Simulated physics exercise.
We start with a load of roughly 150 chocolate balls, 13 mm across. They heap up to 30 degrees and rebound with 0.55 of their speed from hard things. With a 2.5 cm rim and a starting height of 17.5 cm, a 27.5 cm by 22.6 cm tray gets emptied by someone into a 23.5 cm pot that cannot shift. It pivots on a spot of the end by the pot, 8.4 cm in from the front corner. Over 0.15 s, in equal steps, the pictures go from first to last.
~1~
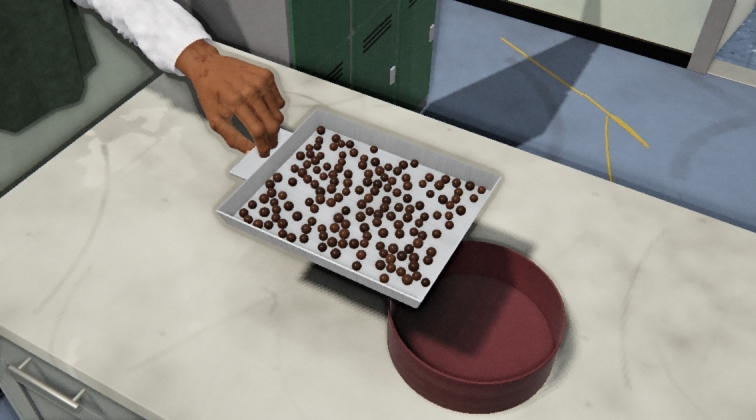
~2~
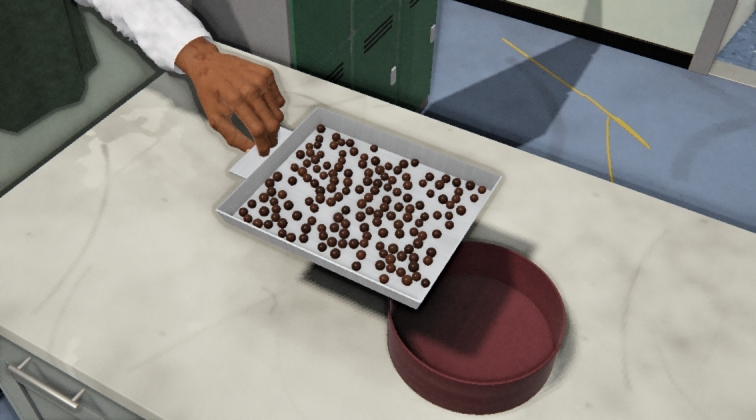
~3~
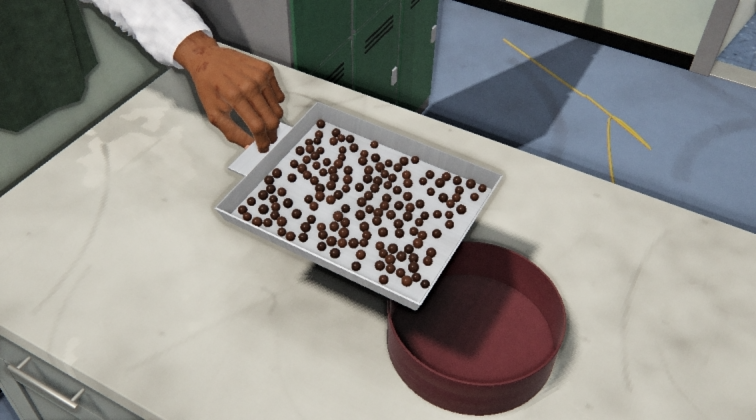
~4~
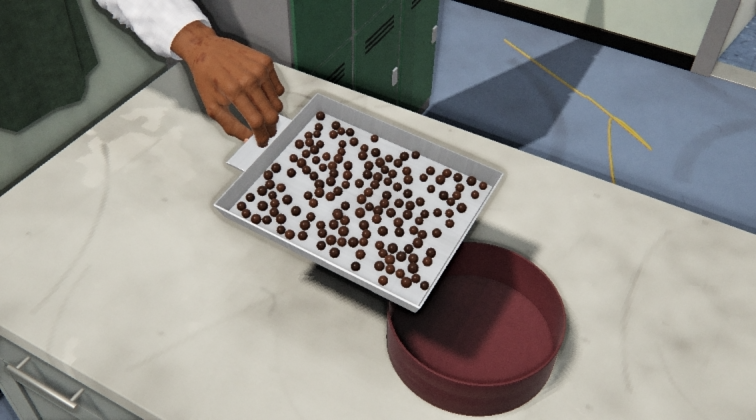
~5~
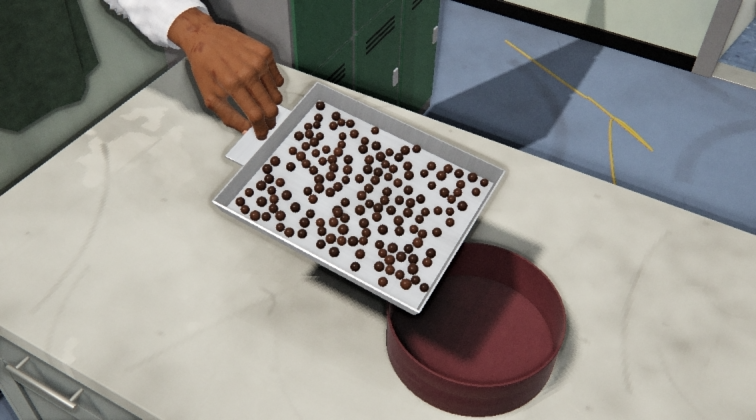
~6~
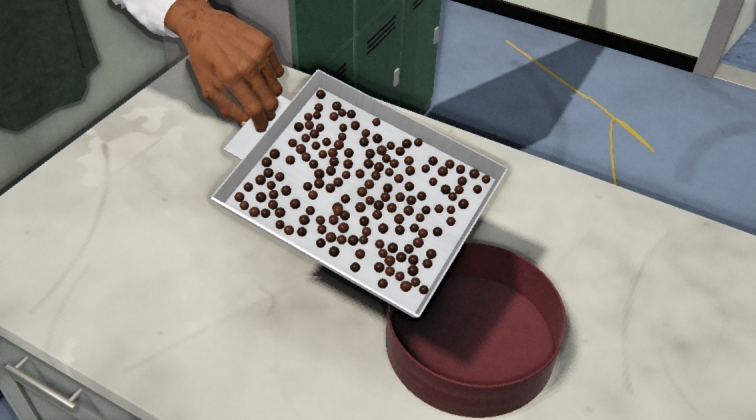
We see a hand at the handle of a shallow metal tray of small brown balls above a pale marbled counter and a round dark red pot; the tray gradually tilts, its handle end rising, while the balls barely shift.
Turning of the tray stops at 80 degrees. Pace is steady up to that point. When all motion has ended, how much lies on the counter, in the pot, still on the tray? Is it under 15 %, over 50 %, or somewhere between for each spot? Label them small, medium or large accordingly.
Counter - large, pot - medium, tray - small.
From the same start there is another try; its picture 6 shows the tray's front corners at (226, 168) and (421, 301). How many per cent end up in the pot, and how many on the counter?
Final per cent - pot 80, counter 20.
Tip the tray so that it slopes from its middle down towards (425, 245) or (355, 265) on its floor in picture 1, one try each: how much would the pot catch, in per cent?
Approximately 70 percent, then 30 percent.
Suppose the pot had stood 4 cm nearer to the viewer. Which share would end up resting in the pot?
Near 75 per cent in that case.
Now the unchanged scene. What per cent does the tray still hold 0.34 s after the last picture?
Estimate: About 100 percent.
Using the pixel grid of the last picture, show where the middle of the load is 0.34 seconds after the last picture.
Look about (388, 261) in the last view.
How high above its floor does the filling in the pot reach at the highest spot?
Roughly 1.5 cm.
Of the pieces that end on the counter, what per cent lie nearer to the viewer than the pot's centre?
I'd put it at around 100 per cent.
Then, 0.20 s after the last picture, tilt 49 degrees; the tray holds 100 %, the pot 0 %.
Then, 0.34 s after the last picture, tilt 72 degrees; the tray holds 100 %, the pot 0 %.
Then, 0.60 s after the last picture, tilt 80 degrees; the tray holds 20 %, the pot 20 %.
In the end, counter 65 %, pot 35 %, tray 0 %.
